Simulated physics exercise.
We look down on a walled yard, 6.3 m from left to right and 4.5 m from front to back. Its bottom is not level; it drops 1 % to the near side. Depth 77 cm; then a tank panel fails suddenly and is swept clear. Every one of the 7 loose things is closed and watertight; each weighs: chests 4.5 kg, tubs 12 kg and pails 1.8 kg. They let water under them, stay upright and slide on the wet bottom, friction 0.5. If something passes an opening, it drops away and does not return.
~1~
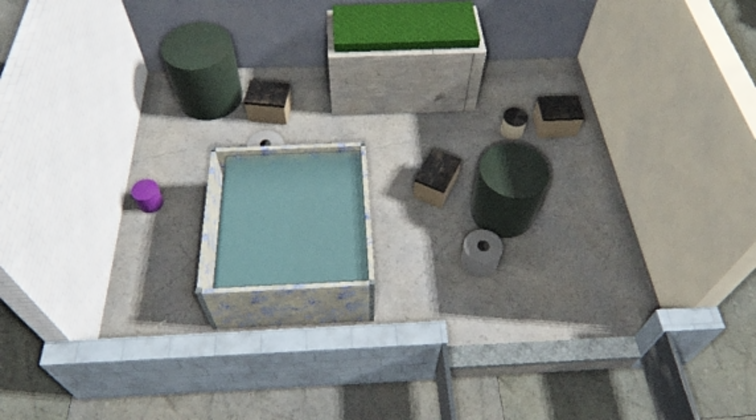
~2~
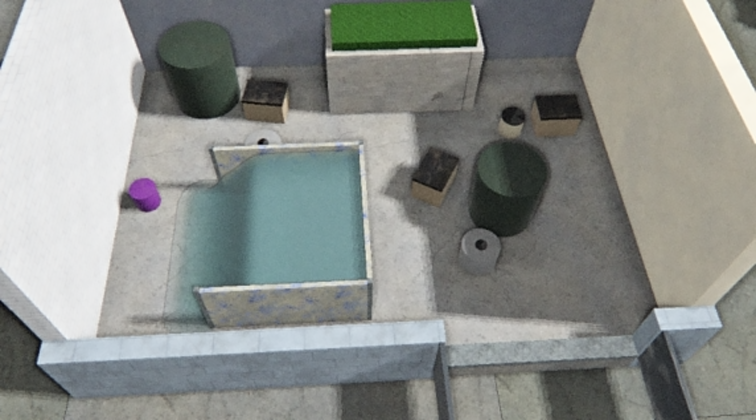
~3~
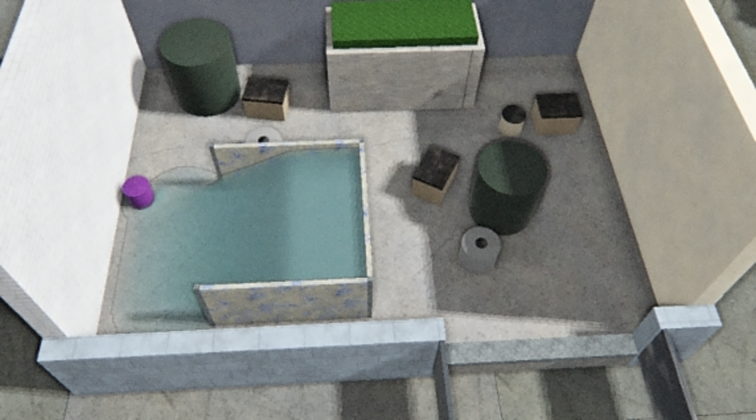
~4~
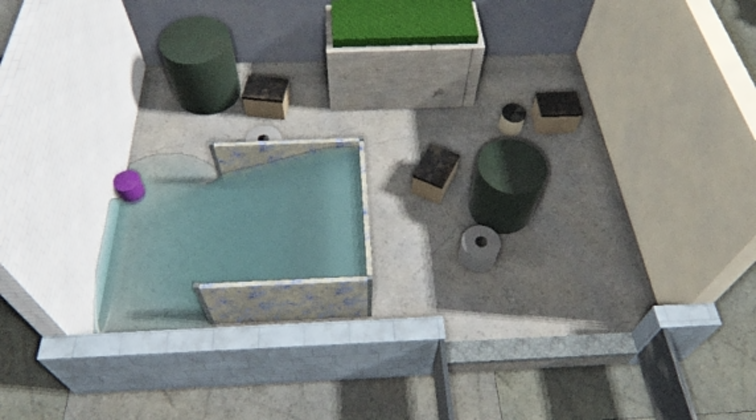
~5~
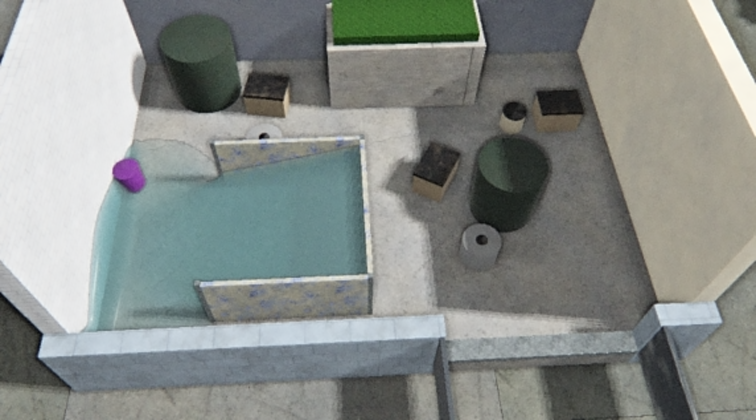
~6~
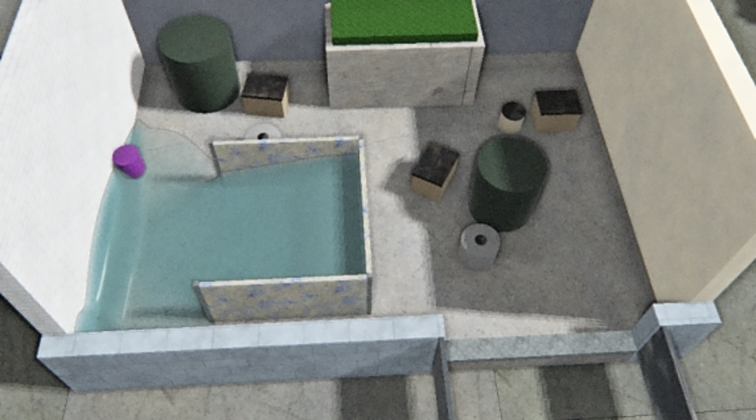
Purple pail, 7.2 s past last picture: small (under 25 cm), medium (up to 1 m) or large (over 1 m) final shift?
Large.
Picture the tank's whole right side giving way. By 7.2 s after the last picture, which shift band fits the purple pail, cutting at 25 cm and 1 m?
So the purple pail shifts partway.
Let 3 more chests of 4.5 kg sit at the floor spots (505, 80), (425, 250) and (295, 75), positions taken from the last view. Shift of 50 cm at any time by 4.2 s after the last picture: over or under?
In sequence: Stays within; stays within; stays within.
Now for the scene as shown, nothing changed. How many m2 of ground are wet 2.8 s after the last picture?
20 m2.
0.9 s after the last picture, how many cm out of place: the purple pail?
Roughly 200 cm.
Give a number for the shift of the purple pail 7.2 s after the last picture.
About 150 cm.
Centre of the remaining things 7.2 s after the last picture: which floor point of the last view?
The centre sits near (473, 183).
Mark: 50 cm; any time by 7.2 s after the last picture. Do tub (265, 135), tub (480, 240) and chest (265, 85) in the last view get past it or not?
First one went too far, second one stayed inside, third one went too far.
Then, 0.9 s after the last picture the purple pail is near (146, 66), 1.8 m from its start, afloat; 0 of 7 are out; 1 afloat.
Then, 2.8 s after the last picture the purple pail is near (142, 84), 1.4 m from its start, afloat; 0 of 7 are out; 2 afloat.
Then, 4.8 s after the last picture the purple pail is near (179, 146), 0.6 m from its start, afloat; 0 of 7 are out; 5 afloat.
Then, 7.2 s after the last picture the purple pail is near (282, 153), 1.7 m from its start, afloat; 0 of 7 are out; 6 afloat.
